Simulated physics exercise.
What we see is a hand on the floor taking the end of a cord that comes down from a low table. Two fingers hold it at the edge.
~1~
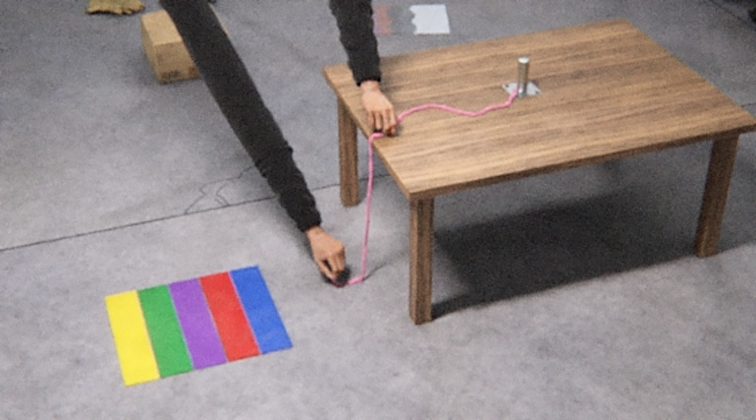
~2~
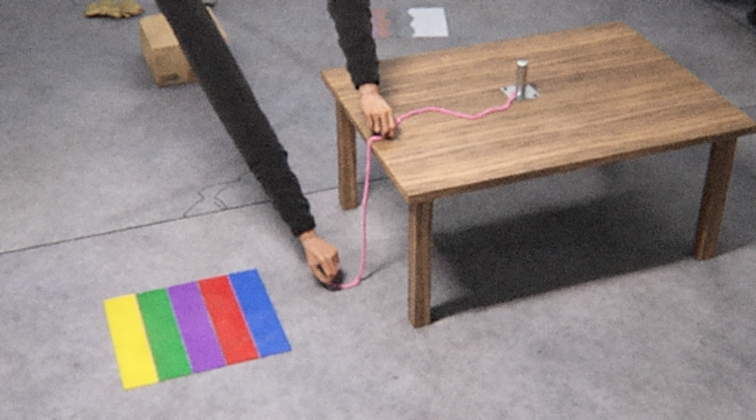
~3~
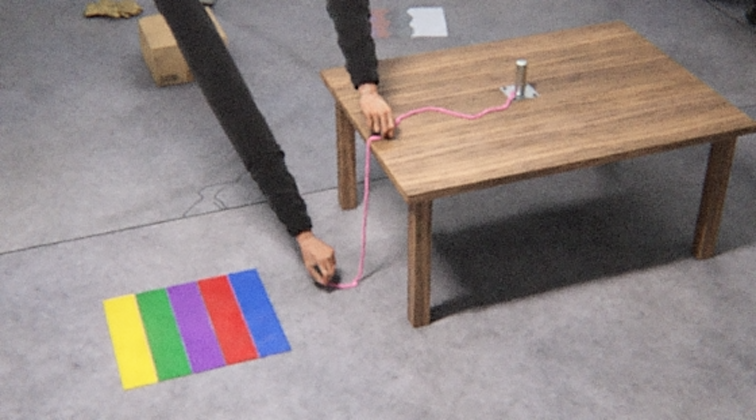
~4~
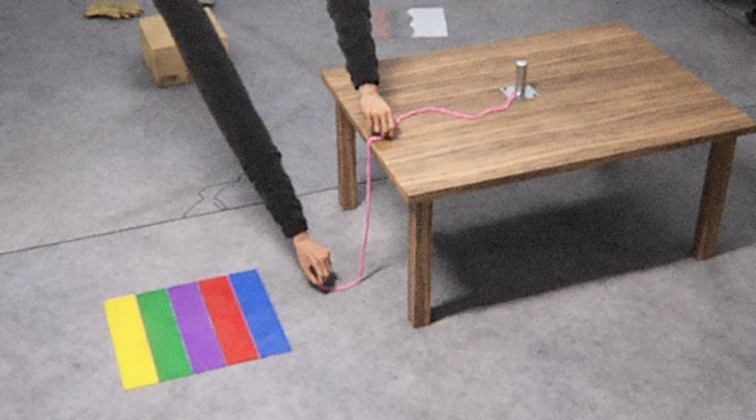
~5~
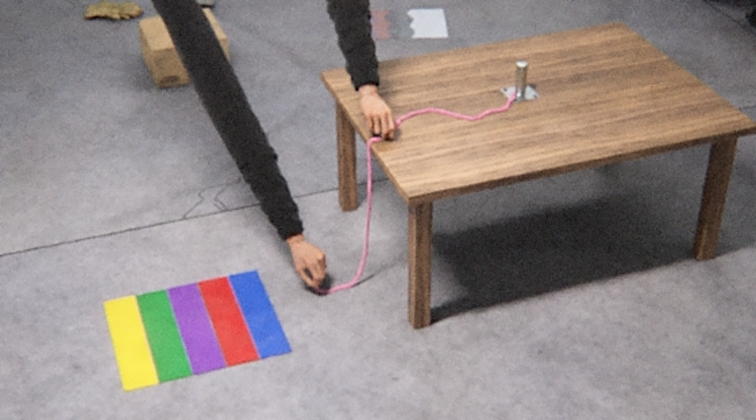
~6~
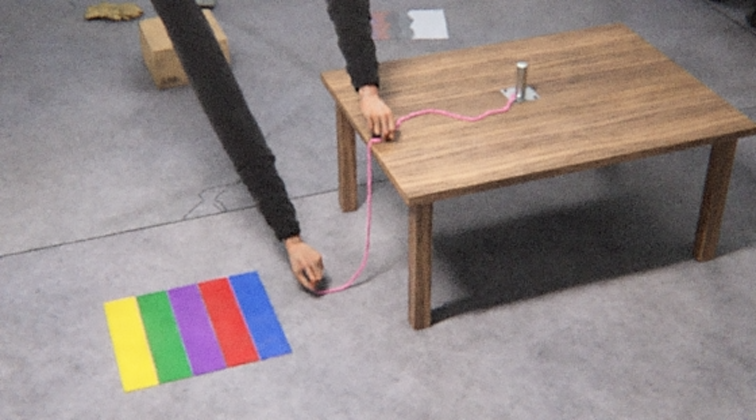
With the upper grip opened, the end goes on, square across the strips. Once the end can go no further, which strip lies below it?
The green strip lies below it.
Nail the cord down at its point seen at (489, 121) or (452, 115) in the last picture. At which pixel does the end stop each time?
Try one gives (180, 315); try two gives (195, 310).
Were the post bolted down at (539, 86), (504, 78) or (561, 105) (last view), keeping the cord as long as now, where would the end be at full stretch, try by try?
Try by try: (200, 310), (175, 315) and (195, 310).
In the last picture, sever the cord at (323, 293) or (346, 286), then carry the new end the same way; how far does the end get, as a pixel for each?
The pixels are close to (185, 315) and (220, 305), one per try.
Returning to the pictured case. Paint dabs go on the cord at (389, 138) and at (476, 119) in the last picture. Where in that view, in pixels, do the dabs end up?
At (341, 161), then (449, 114).
Soon after, end near (209, 309); over red.
After that, end near (178, 316); over purple.
At the stop, end near (160, 320); over green. Over green.
